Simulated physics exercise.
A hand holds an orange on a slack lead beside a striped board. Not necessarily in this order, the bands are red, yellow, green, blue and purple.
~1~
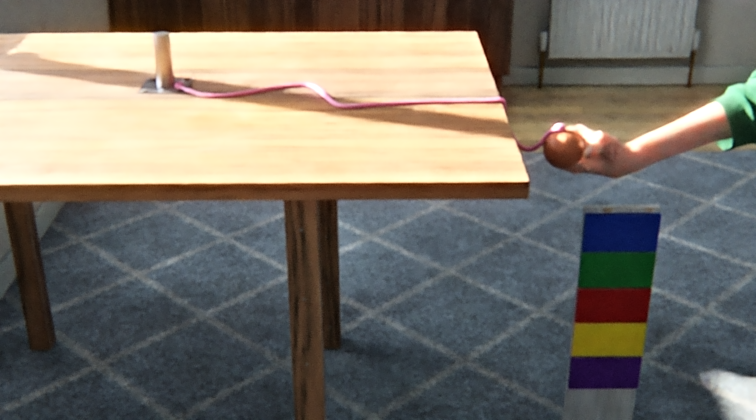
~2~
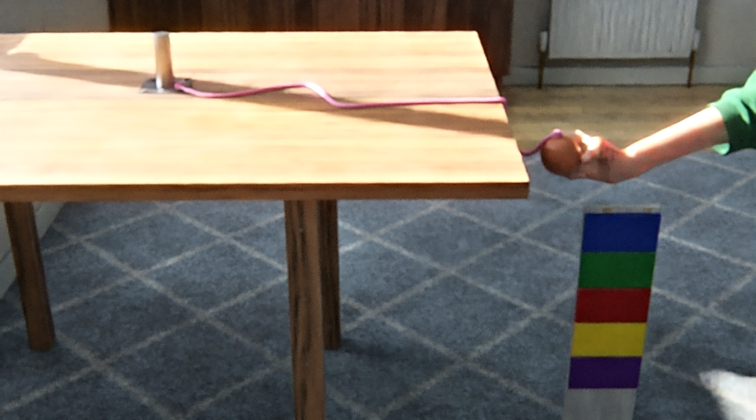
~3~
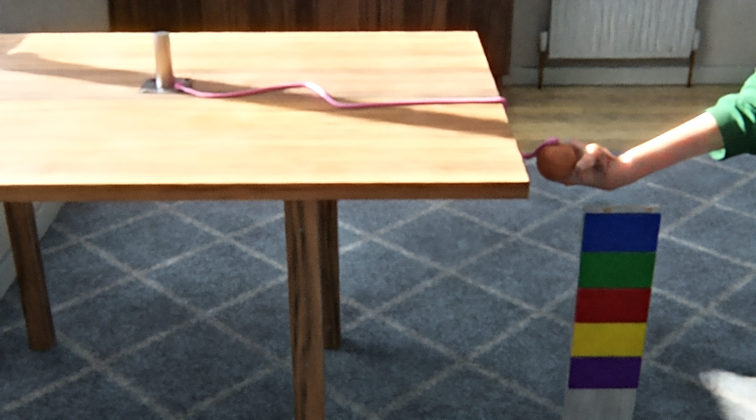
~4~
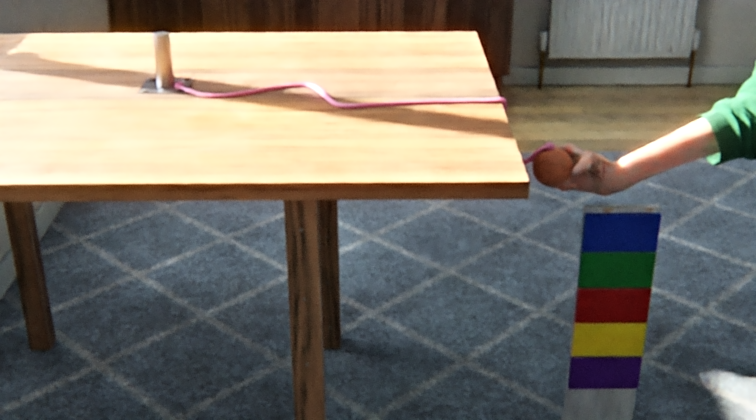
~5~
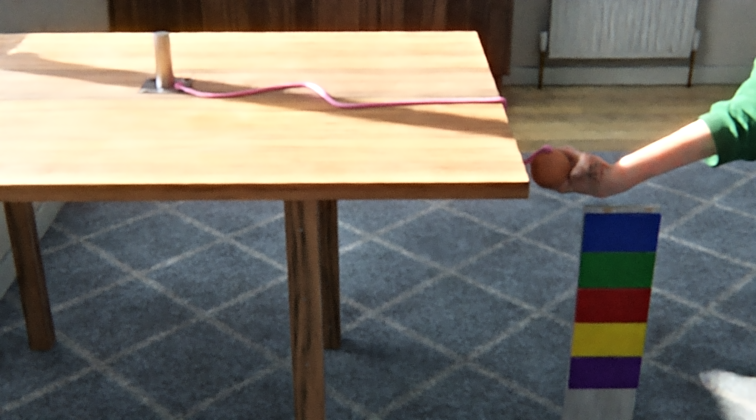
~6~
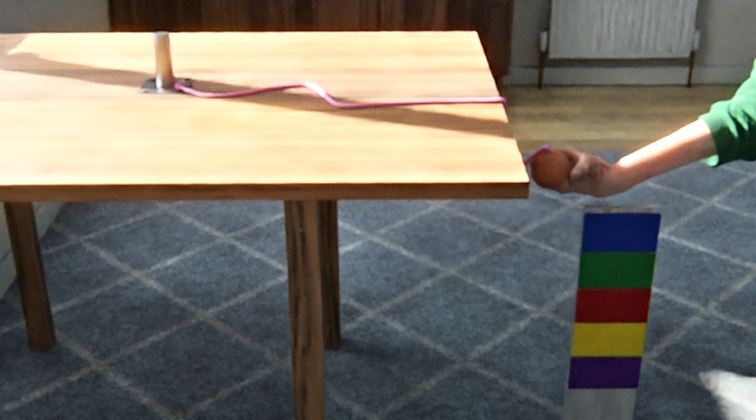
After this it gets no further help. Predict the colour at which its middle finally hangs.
Prediction: Green.
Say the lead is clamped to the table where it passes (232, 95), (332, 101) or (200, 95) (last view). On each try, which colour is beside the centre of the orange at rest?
It ends beside green the first time, blue the second and green the third.
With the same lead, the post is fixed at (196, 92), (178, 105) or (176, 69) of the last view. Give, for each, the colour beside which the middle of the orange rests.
First try: Red; second try: Red; third try: Green.
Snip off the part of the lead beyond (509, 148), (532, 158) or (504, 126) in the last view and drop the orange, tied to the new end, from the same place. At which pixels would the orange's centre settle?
I'd expect it near (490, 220) on the first try, near (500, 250) on the second and near (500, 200) on the third.
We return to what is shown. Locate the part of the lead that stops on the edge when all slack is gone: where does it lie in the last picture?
In the last picture it is at roughly (445, 102).
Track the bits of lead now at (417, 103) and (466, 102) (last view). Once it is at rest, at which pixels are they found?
I'd put the first at about (477, 100) and the other at about (502, 127).
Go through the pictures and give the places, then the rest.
In the first frame, orange (564, 149); blue (622, 234); green (617, 271); red (613, 306); yellow (609, 341); purple (605, 374).
In the second frame, orange (561, 155); lead through (204, 96) (287, 86) (333, 102) (417, 103) (503, 111).
In the third frame, orange (556, 162).
In the fourth frame, orange (553, 167); lead through (204, 96) (287, 86) (333, 102) (417, 103) (503, 111).
In the fifth frame, orange (550, 170).
In the sixth frame, orange (550, 170); lead through (204, 96) (287, 86) (333, 102) (417, 103) (503, 111).
Soon after, orange near (487, 255); level with green.
After that, orange near (507, 265); level with green.
In the end, orange near (498, 268); level with green. Its middle rests at the green band.
